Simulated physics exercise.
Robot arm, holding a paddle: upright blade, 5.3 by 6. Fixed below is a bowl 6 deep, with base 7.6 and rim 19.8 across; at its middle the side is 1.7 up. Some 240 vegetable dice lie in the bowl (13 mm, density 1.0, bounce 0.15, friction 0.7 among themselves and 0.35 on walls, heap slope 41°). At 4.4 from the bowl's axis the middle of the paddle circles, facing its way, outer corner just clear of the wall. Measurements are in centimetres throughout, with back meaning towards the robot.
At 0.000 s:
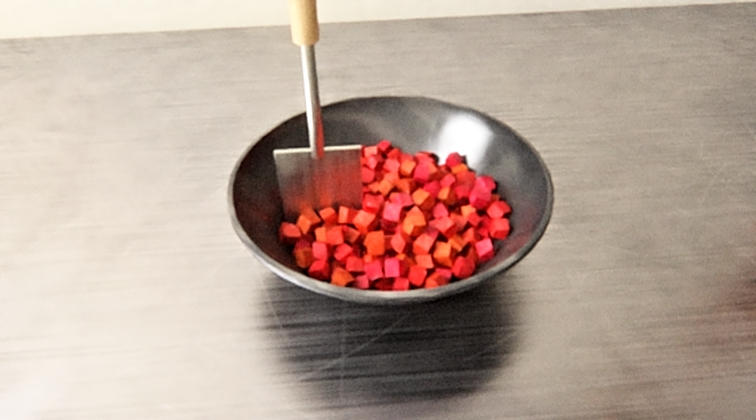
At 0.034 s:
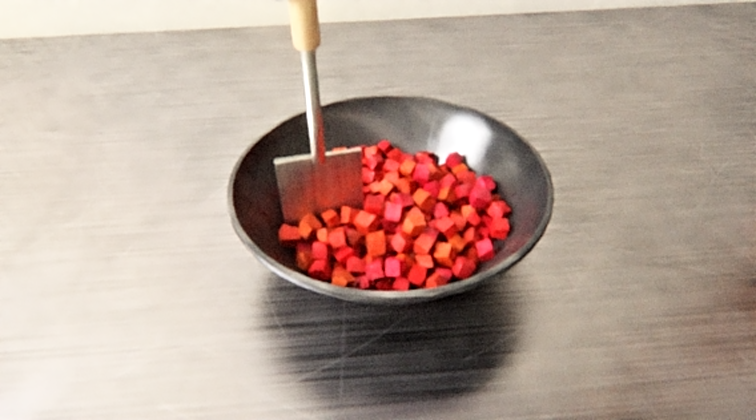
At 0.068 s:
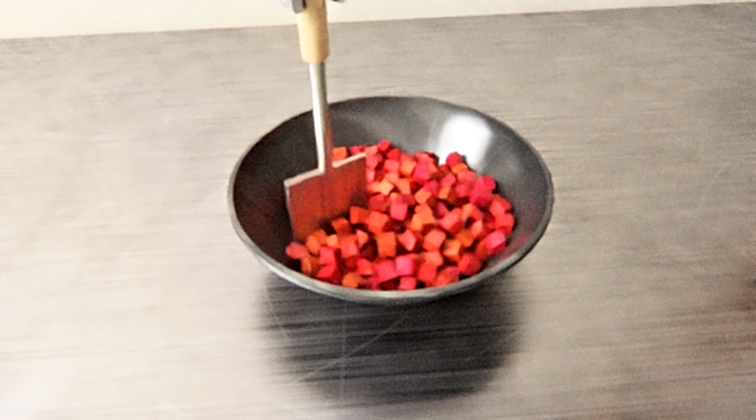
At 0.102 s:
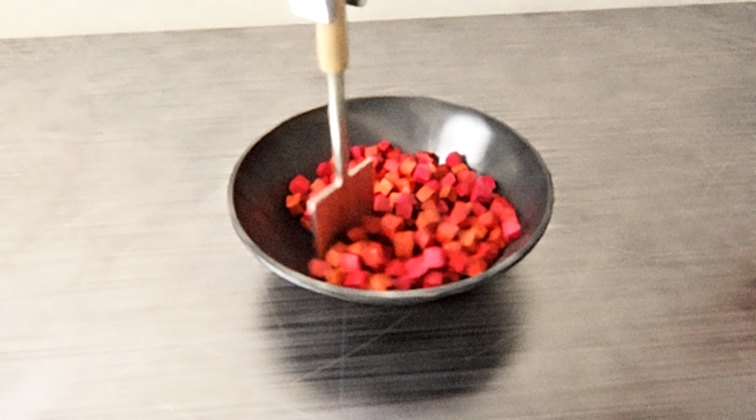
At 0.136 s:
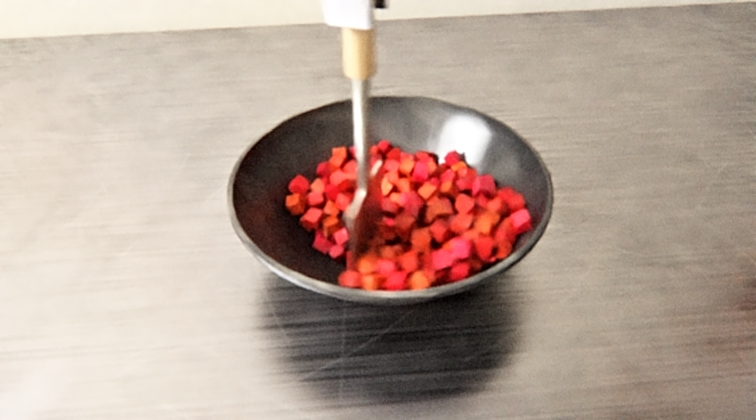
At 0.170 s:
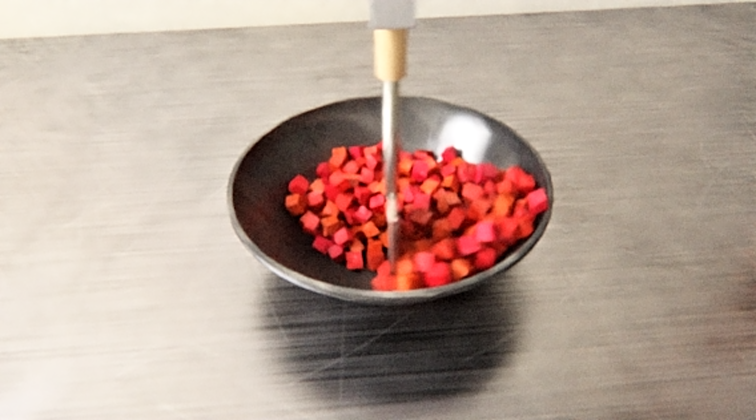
To begin with, a flat metal paddle with a wooden handle stands at the left of a dark bowl of red and orange cubes. The robot arm sweeps it through the near side towards the right, turning the blade edge-on and pushing cubes up against the bowl's right side.
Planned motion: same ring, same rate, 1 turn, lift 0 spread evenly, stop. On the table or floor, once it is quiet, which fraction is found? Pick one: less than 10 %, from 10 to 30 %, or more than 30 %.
From 10 to 30 %.
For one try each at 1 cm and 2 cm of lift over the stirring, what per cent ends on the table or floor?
I'd say some 20 per cent, and some 20 per cent.
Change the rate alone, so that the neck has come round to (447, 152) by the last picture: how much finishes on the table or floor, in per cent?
About 45 per cent.
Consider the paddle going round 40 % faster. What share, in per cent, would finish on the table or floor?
In that case it comes to around 35 percent.
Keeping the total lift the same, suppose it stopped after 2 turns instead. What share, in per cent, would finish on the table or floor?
45 %.
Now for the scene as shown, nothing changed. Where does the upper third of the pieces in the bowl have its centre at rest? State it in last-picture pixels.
(316, 244).
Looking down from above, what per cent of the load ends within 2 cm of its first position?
Some 5 per cent.
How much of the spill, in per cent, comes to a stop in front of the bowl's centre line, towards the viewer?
Around 30 percent of the pieces.
After 0.35 s, 191° round, highest piece 9 above the table; 230 in the bowl, 4 on the table or floor, 10 in flight or on the tool.
After 0.53 s, 296° round, highest piece 8 above the table; 206 in the bowl, 29 on the table or floor, 9 in flight or on the tool.
After 0.82 s, 0° round, highest piece 7 above the table; 194 in the bowl, 49 on the table or floor, 1 in flight or on the tool.
After 1.52 s, 0° round, highest piece 7 above the table; 194 in the bowl, 50 on the table or floor.
At rest, 194 in the bowl, 50 on the table or floor. That is 20 % on the table or floor.
